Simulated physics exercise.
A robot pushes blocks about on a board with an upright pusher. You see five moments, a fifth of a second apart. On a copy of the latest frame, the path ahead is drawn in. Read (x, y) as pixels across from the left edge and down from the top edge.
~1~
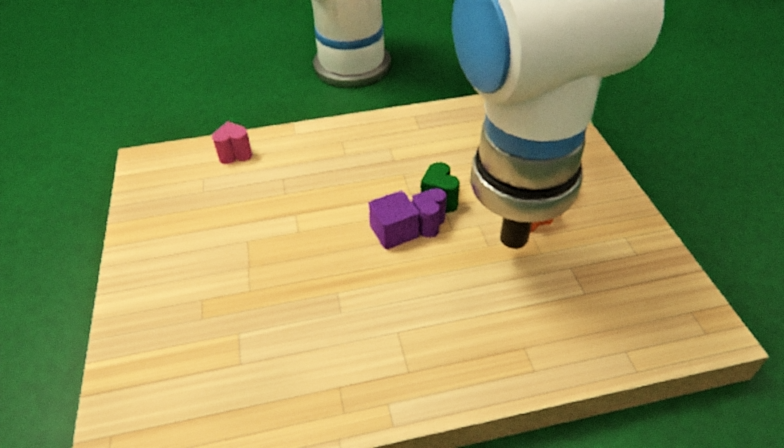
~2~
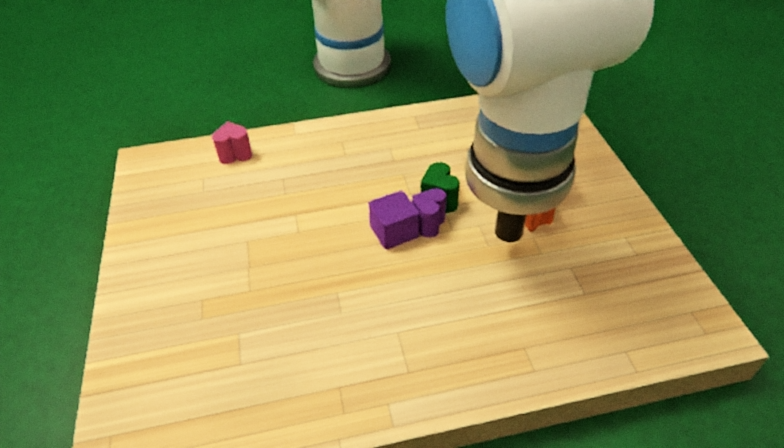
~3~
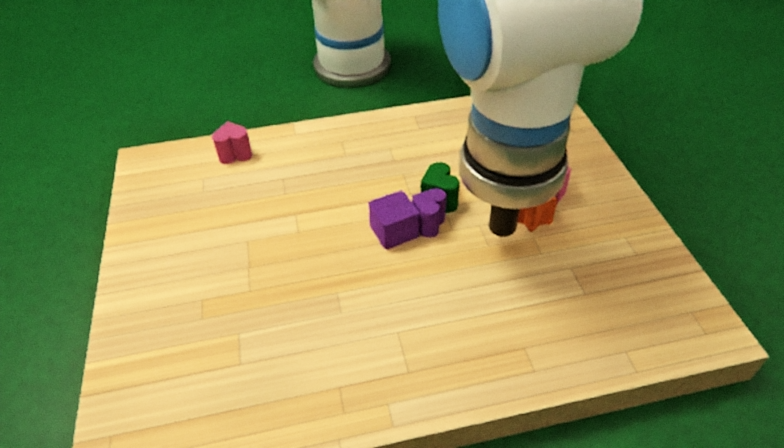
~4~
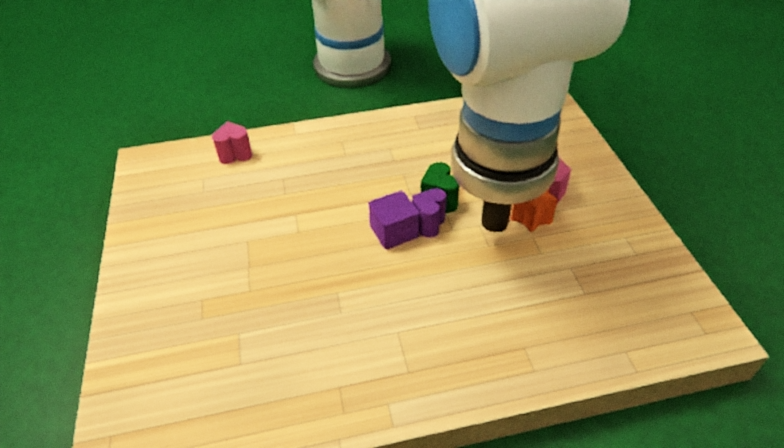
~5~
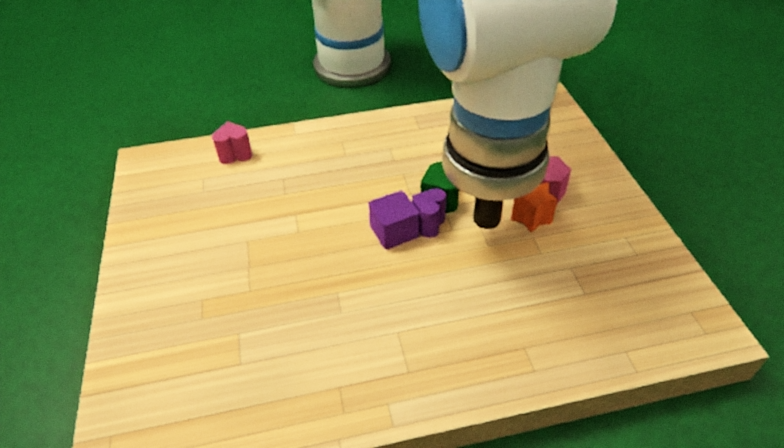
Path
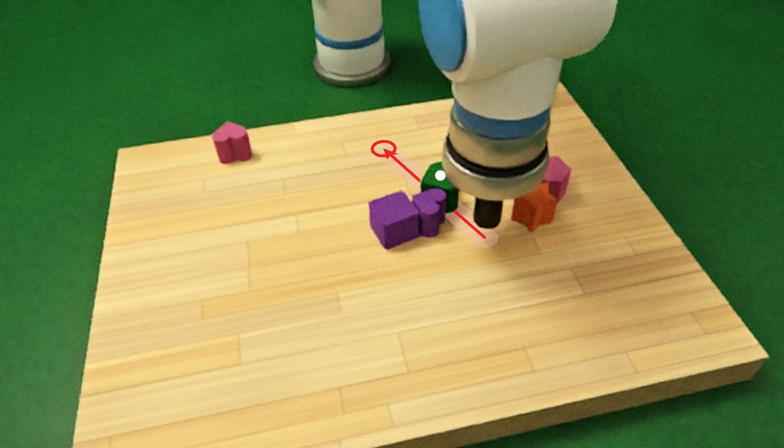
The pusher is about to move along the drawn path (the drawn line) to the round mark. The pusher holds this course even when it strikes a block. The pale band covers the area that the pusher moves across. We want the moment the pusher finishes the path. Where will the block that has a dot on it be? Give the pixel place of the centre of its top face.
If I read the scene right, the answer is (352, 123).
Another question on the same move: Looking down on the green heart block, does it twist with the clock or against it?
From above, counter-clockwise.
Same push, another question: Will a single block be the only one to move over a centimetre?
In short: Yes.
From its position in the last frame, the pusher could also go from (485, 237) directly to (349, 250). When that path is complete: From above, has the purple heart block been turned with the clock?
Yes, that is how it ends up.
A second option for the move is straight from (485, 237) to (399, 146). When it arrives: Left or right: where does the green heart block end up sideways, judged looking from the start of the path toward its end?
Moves left.
Drawn move, from (485, 237) to (384, 149); the dot is on the green heart block.
On the path given first. One third of the way, pusher (447, 187); green heart block (424, 163).
Two thirds of the way, pusher (413, 158); green heart block (387, 138), turned 20° anticlockwise.
At the end, pusher (383, 131); purple heart block still; green heart block (352, 123), turned 70° anticlockwise.
